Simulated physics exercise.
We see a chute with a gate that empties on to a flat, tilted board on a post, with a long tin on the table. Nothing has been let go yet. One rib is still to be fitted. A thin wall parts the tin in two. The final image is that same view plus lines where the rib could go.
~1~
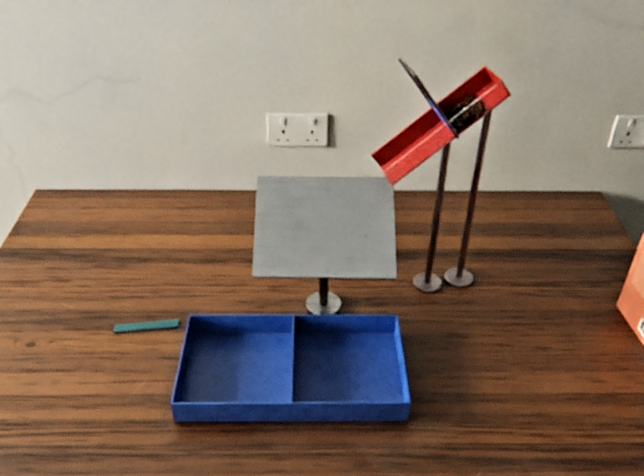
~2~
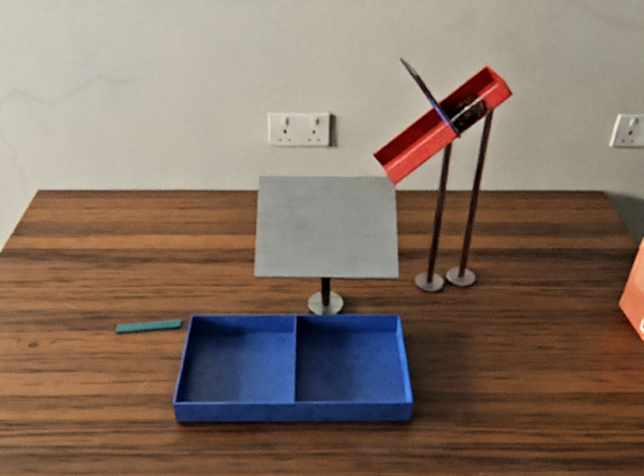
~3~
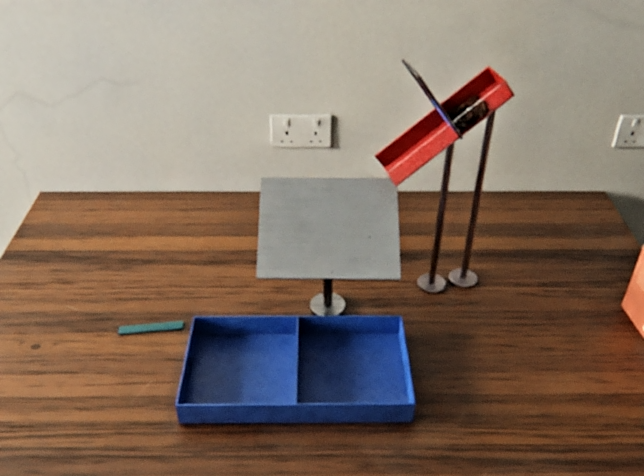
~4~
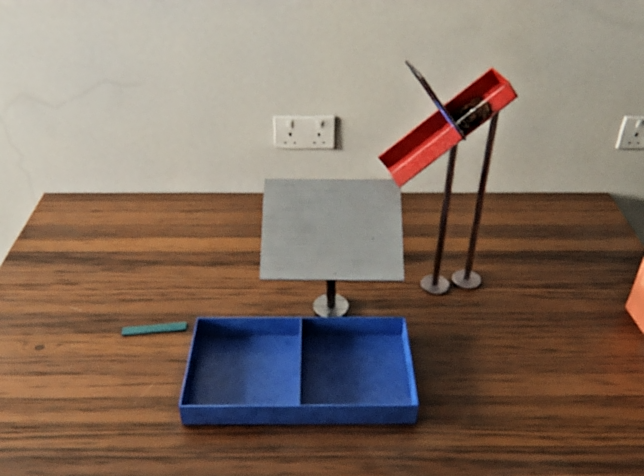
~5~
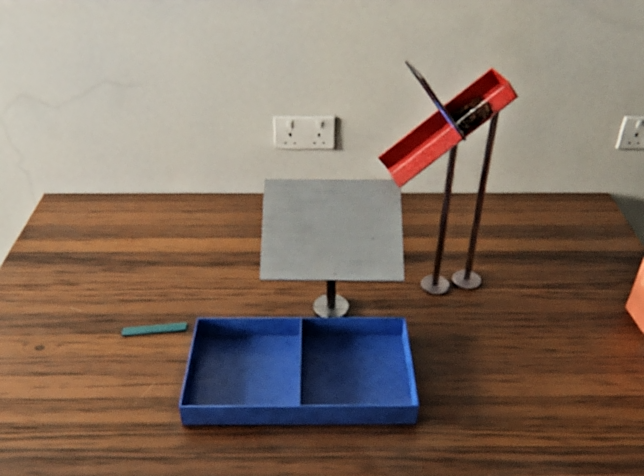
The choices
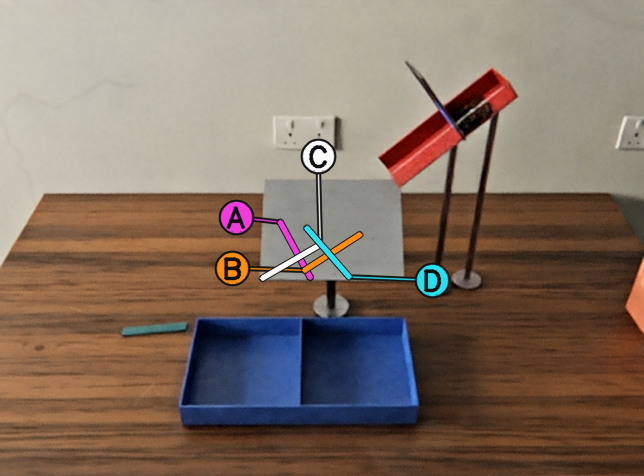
A red chute stays still above a tilted grey board and a divided blue tin.
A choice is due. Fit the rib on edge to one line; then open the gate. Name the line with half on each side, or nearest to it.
The best line is C.
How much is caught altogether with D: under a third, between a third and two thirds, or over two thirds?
It is over two thirds.
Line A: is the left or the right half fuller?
Right.
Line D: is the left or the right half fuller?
Right.
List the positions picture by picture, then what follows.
The first frame shows load behind the gate at (458, 117), allspice berries; lip of the chute at (387, 176), sloping fairly steeply.
The second frame shows middle of the board at (327, 225), tilted fairly steeply; middle of its low edge at (327, 277); of its high edge at (327, 176).
The third frame shows front corners of the tin at (176, 405) and (415, 403); front end of its middle wall at (296, 404); gate still shut at (441, 110).
The fourth frame shows middle of the load at (465, 118); lip at (394, 178).
The fifth frame shows middle of the load at (465, 119); lip at (394, 179).
On the marked copy, line A from (280, 222) to (310, 277); line B from (359, 234) to (304, 270); line C from (320, 244) to (262, 278); line D from (306, 228) to (349, 276).
Choosing A, of what is caught, a small part in the left half, nearly all in the right.
Choosing B, of what is caught, nearly all in the left half, a small part in the right.
Choosing C, of what is caught, about two thirds in the left half, about a third in the right.
Choosing D, of what is caught, a small part in the left half, nearly all in the right.
